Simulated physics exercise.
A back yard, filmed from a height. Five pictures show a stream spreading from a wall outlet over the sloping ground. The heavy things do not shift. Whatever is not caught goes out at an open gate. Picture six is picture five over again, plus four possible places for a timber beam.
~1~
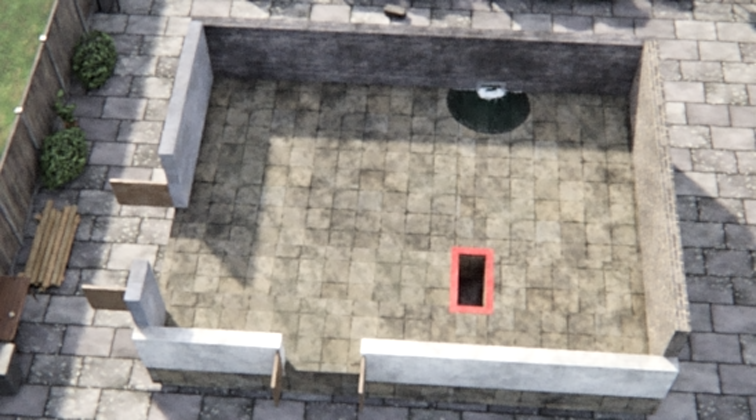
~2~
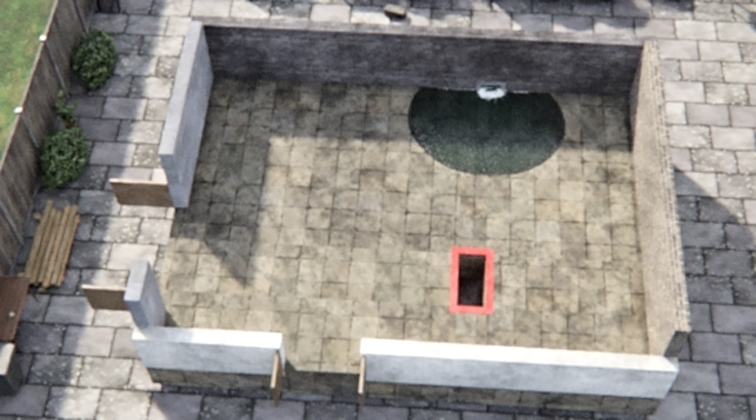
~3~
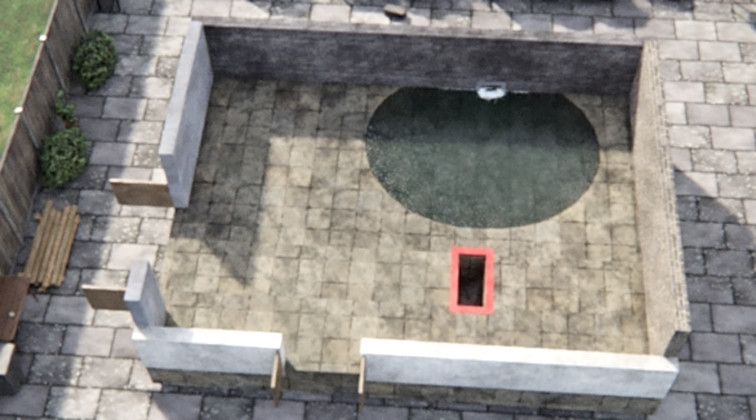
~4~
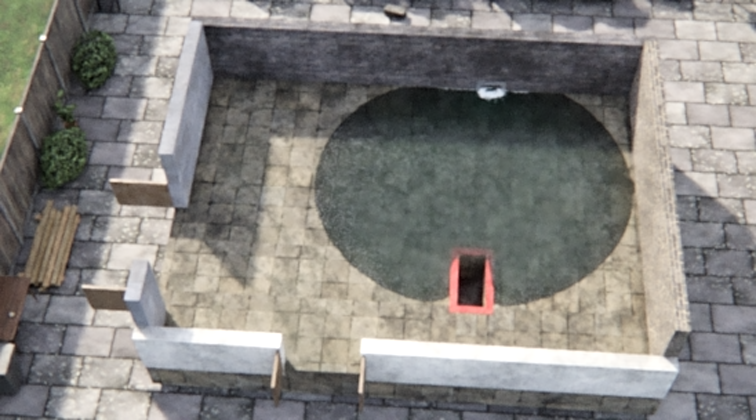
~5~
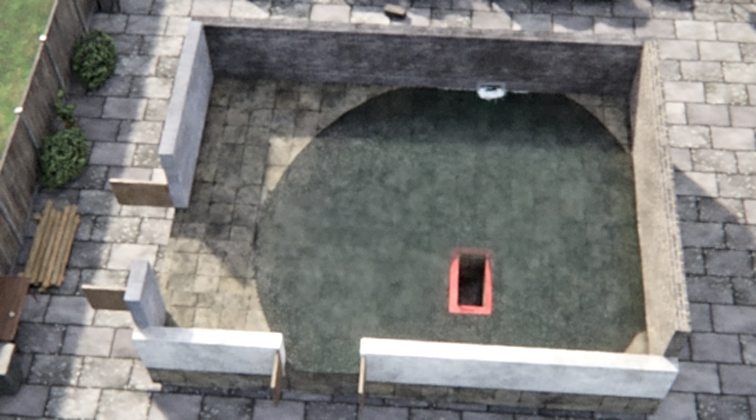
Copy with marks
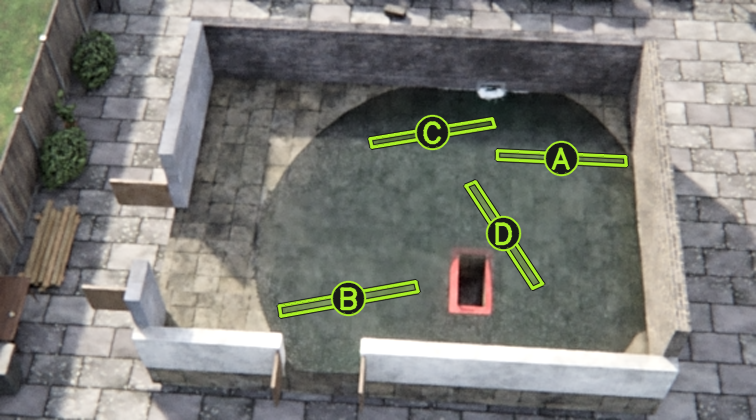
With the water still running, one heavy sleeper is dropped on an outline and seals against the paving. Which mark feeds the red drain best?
Best: B.
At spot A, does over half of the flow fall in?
No.
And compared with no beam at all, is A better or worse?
Spot A is worse.
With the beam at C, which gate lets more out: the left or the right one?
More leaves on the right.
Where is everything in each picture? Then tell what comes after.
Outfall at (491, 86); red drain at (472, 280); open gate at (177, 257); open gate at (324, 359); water covers 3 % of the ground and shows as far out as (517, 124); red drain still dry.
Water covers 10 % of the ground and shows as far out as (527, 168); red drain still dry.
Water covers 23 % of the ground and shows as far out as (421, 211); red drain still dry.
Water covers 42 % of the ground and shows as far out as (393, 285); red drain taking water.
Water covers 68 % of the ground and shows as far out as (282, 317); red drain taking water.
On the marked copy, A from (497, 155) to (625, 161); B from (280, 311) to (416, 286); C from (371, 142) to (493, 122); D from (470, 183) to (537, 286).
With A, about 20 % of the stream runs into the red drain, about 78 % out by the gates.
With B, about 28 % of the stream runs into the red drain, about 71 % out by the gates.
With C, about 14 % of the stream runs into the red drain, about 85 % out by the gates.
With D, about 19 % of the stream runs into the red drain, about 81 % out by the gates.
